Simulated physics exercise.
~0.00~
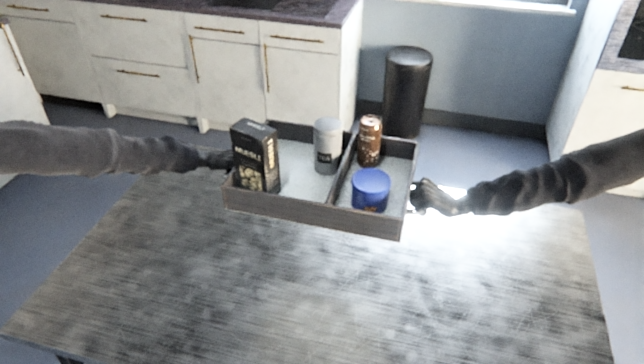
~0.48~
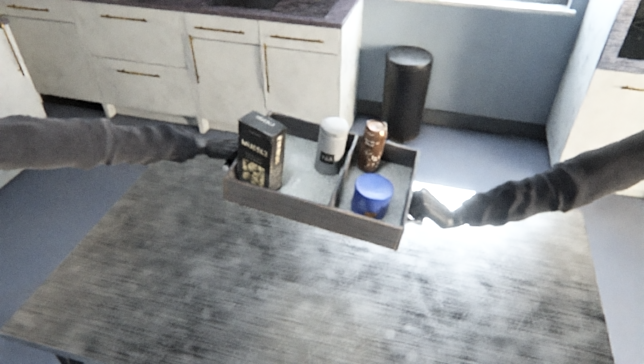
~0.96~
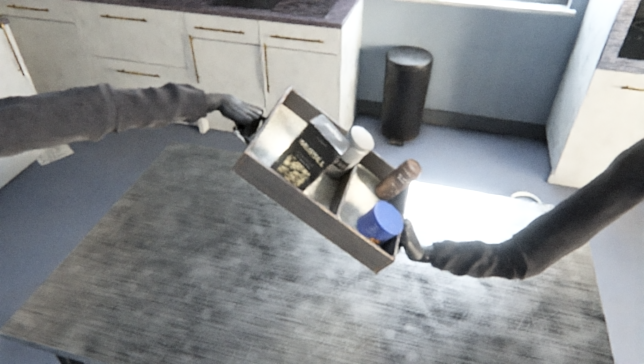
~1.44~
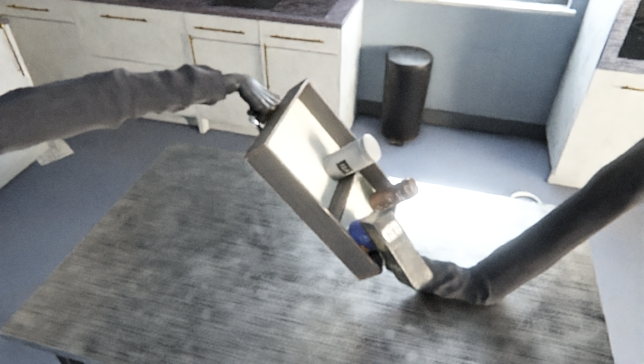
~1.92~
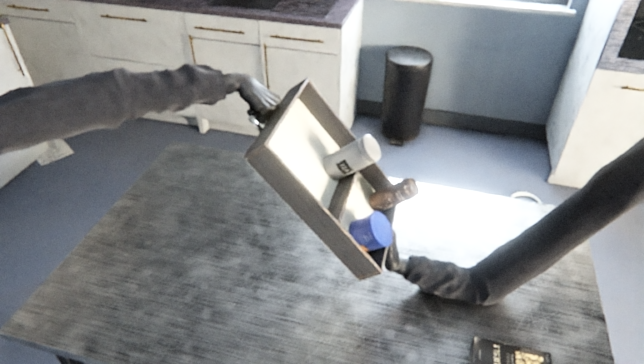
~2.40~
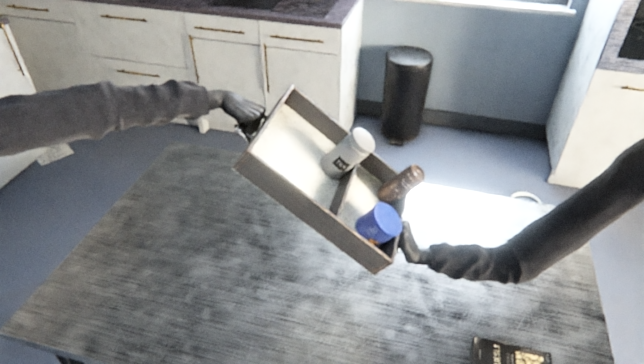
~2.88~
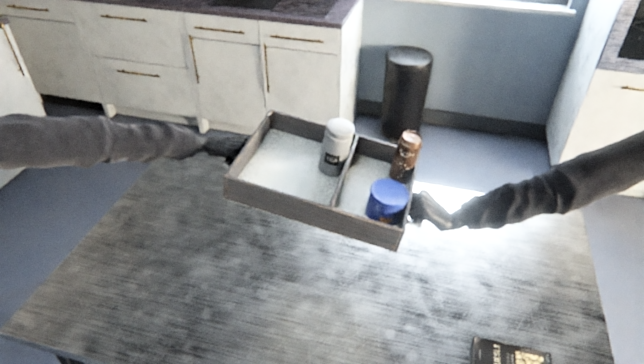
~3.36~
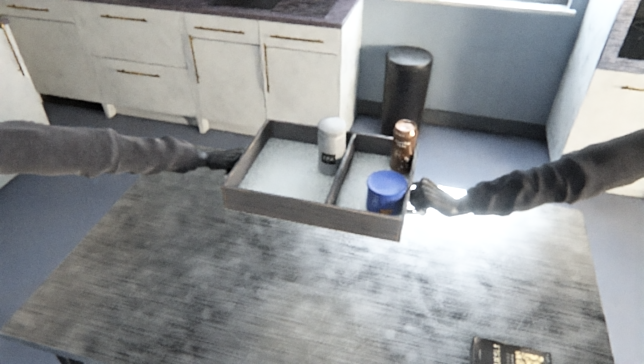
Kitchen with two gloved hands tilting an open crate right side down, spilling the black packet, then levelling it with three containers inside.
